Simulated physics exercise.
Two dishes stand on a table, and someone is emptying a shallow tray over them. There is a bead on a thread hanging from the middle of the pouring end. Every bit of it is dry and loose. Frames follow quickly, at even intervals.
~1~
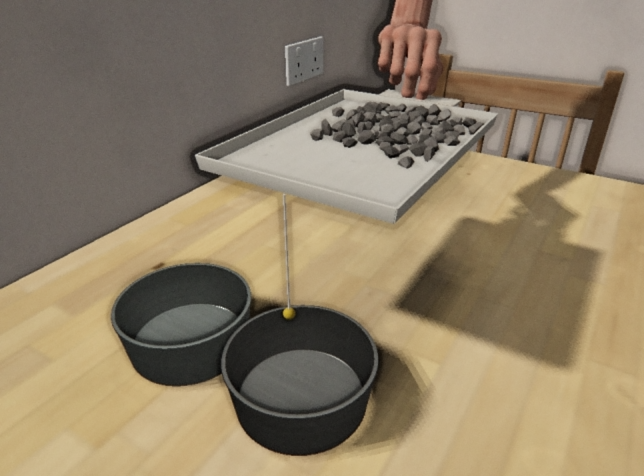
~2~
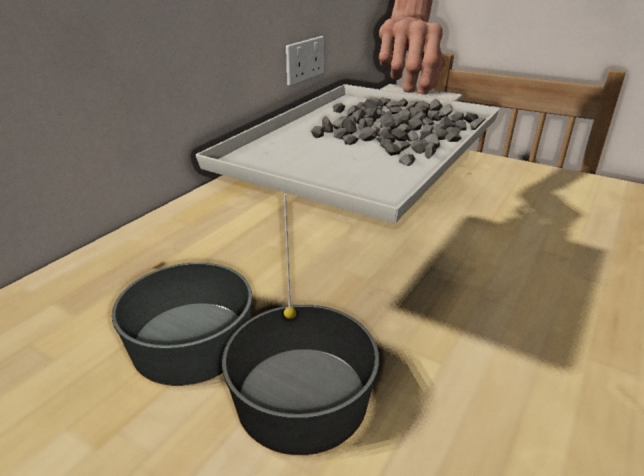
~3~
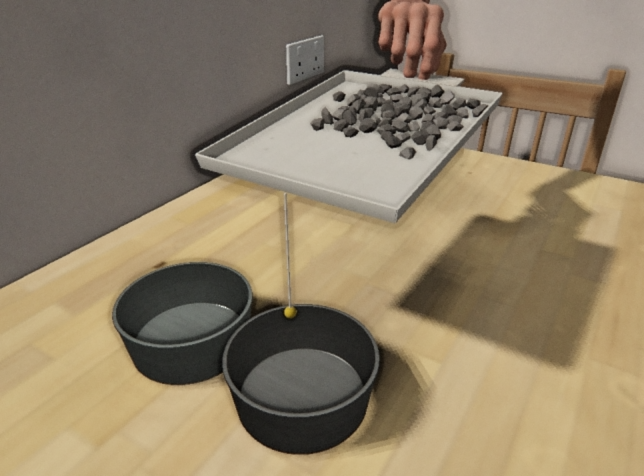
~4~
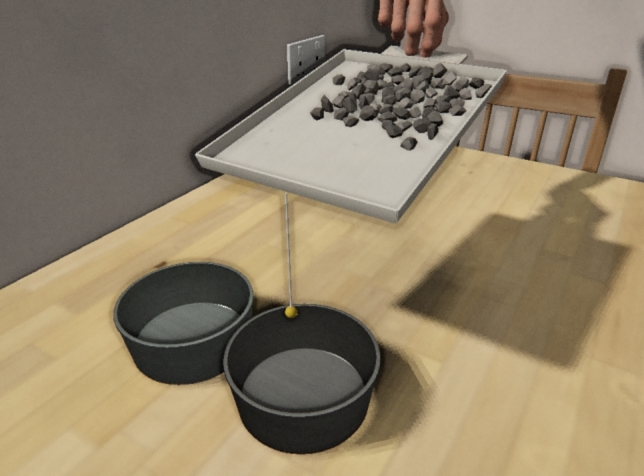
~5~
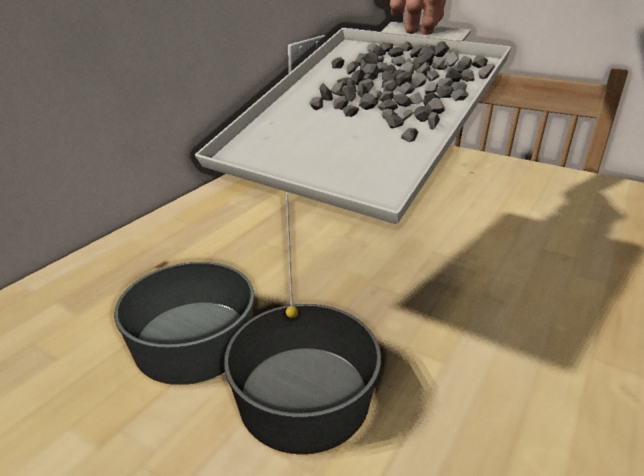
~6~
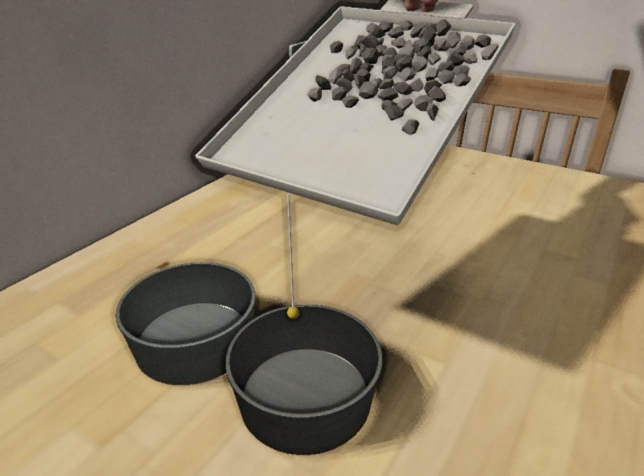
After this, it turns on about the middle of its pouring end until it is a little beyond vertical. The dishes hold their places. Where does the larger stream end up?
It ends up in the right-hand dish.
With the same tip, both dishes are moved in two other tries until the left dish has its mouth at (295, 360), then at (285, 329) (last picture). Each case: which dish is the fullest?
With the dishes at the first place it's the left-side dish, and at the second it's the left-side dish.
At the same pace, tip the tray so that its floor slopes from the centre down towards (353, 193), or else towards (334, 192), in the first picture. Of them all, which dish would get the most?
The first try: Right. The second: The right dish.
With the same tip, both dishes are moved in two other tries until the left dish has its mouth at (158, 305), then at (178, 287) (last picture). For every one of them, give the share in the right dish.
Approximately 60 percent, followed by approximately 40 percent.
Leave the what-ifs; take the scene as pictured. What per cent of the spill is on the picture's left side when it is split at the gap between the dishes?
About 50 per cent.
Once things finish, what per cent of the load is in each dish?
Left dish: Roughly 10 per cent; right dish: Roughly 60 per cent.
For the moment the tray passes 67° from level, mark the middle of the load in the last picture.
I'd put the middle of the pieces at roughly (317, 189).
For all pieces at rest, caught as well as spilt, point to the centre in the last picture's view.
Roughly pixel (293, 417).
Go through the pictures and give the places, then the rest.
The first picture shows corners of the pouring end near (199, 155) and (395, 207), level; middle of the load near (397, 125), bits of gravel; left dish near (135, 357); right dish near (255, 425); bead on its thread near (289, 313).
The second picture shows corners of the pouring end near (199, 154) and (396, 207), level; middle of the load near (398, 121).
The third picture shows corners of the pouring end near (199, 154) and (396, 207), tipped barely, level across its low end; middle of the load near (399, 110).
The fourth picture shows corners of the pouring end near (199, 154) and (396, 208), tipped a little, level across its low end; middle of the load near (400, 93).
The fifth picture shows corners of the pouring end near (199, 154) and (396, 210), tipped clearly, level across its low end; middle of the load near (401, 77).
The sixth picture shows corners of the pouring end near (199, 155) and (397, 213), tipped clearly, level across its low end; middle of the load near (401, 61); left dish near (139, 357); right dish near (259, 424).
Shortly afterwards, tray tipped steeply; the bulk on the tray; near a quarter in the air.
Next, tray tipped past a quarter turn; near a quarter on the tray; near a third in the right dish; a little in the left dish; near a third outside both; a little in the air.
Some moments later, tray tipped past a quarter turn; near half in the right dish; a little in the left dish; near a third outside both.
In the end, tray tipped past a quarter turn; near half in the right dish; a little in the left dish; near a third outside both.
